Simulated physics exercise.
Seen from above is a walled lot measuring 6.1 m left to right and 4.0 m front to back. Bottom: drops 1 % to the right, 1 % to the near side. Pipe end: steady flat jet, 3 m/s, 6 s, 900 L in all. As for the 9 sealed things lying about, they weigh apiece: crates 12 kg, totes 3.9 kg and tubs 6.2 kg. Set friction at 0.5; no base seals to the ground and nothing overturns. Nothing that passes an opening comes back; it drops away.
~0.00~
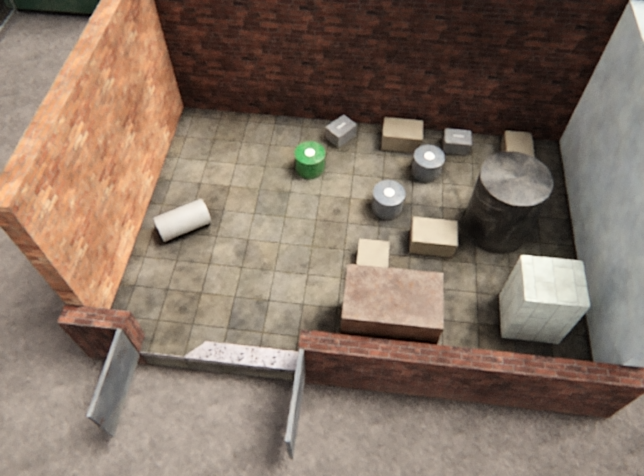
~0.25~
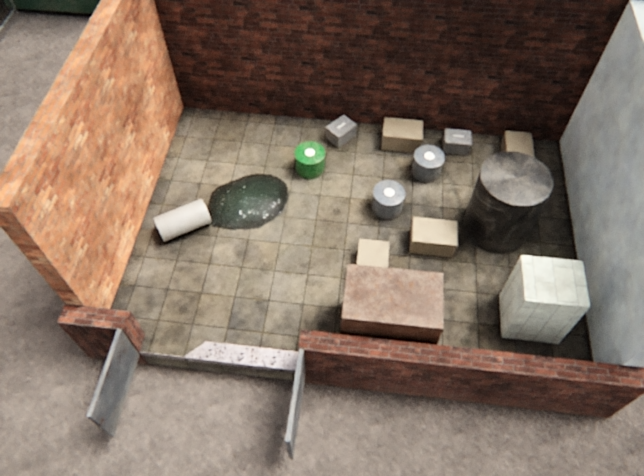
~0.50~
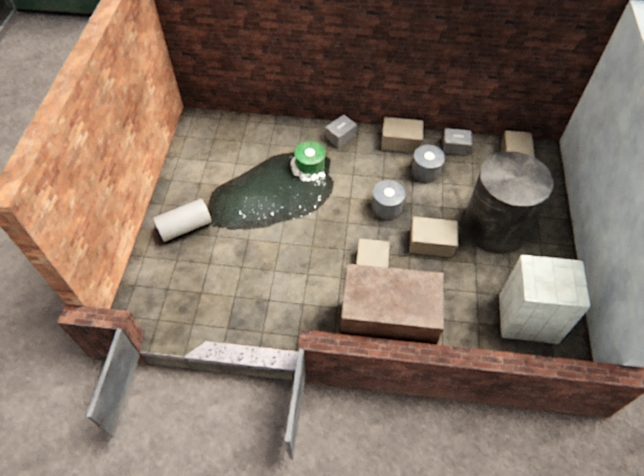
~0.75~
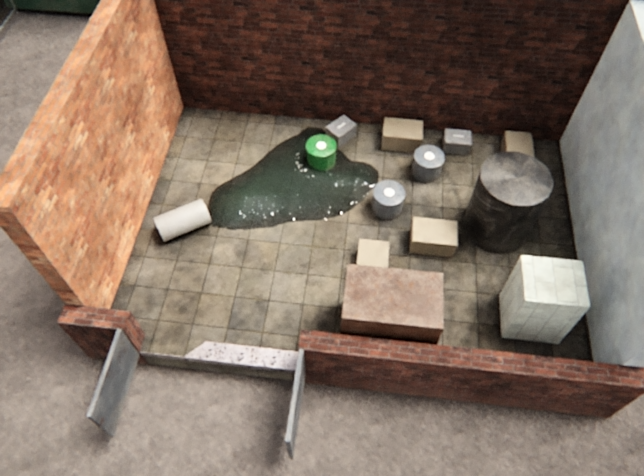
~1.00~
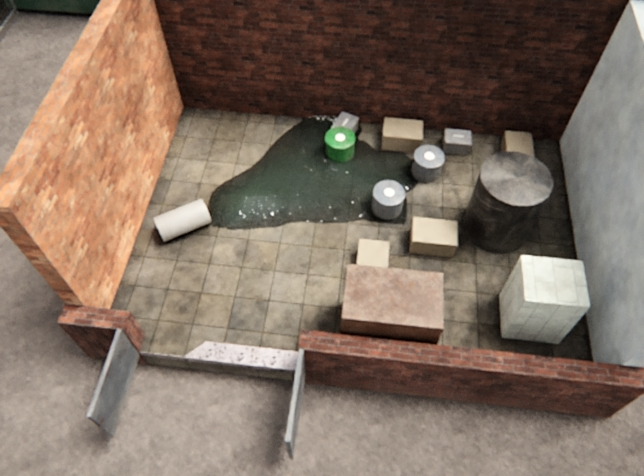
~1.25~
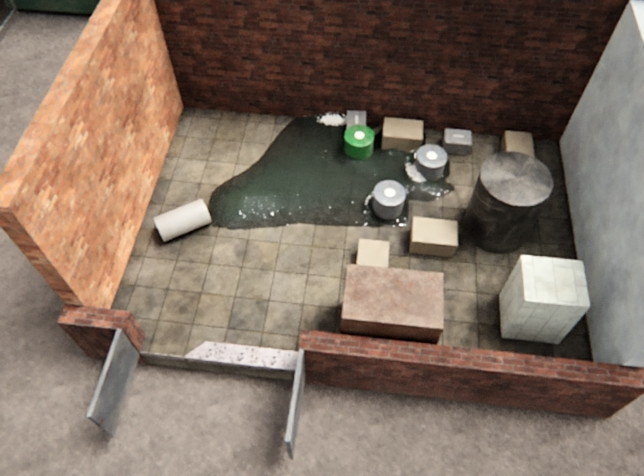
Dark green water spreads from a pale pipe at the left across the tiled floor of a brick-walled lot, seen from above by a still camera. A green tub stands near the back, with grey tubs, tan and grey boxes, a large dark cylinder, a brown block and a white cube to its right. The water reaches the green tub, froths white around it and slides it rightward to a small grey box, which shifts slightly, while the pool widens around the grey tubs.
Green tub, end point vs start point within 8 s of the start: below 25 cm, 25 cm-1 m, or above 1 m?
It's a big displacement.
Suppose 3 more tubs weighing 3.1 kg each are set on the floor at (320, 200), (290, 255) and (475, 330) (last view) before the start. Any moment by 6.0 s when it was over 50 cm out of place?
First exceeds it, then stays within it, then stays within it.
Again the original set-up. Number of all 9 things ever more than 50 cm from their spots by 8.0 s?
I count 7.
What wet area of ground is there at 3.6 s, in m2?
About 11.0 m2.
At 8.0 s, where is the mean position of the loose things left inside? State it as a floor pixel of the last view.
I'd put it close to (469, 248) in the last view.
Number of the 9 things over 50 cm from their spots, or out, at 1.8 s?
The number by then is 3.
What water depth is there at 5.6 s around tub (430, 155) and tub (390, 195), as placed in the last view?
I'd put it at 4 cm and 3 cm respectively.
After 1.8 s the green tub is near (395, 142), 1.3 m from its start, afloat; 0 of 9 are out; 3 afloat.
After 3.6 s the green tub is near (535, 188), 3.2 m from its start, afloat; 0 of 9 are out; 6 afloat.
After 5.6 s the green tub is near (559, 270), 3.8 m from its start, afloat; 0 of 9 are out; 5 afloat.
After 8.0 s the green tub is near (474, 247), 2.7 m from its start, afloat; 0 of 9 are out; 6 afloat.
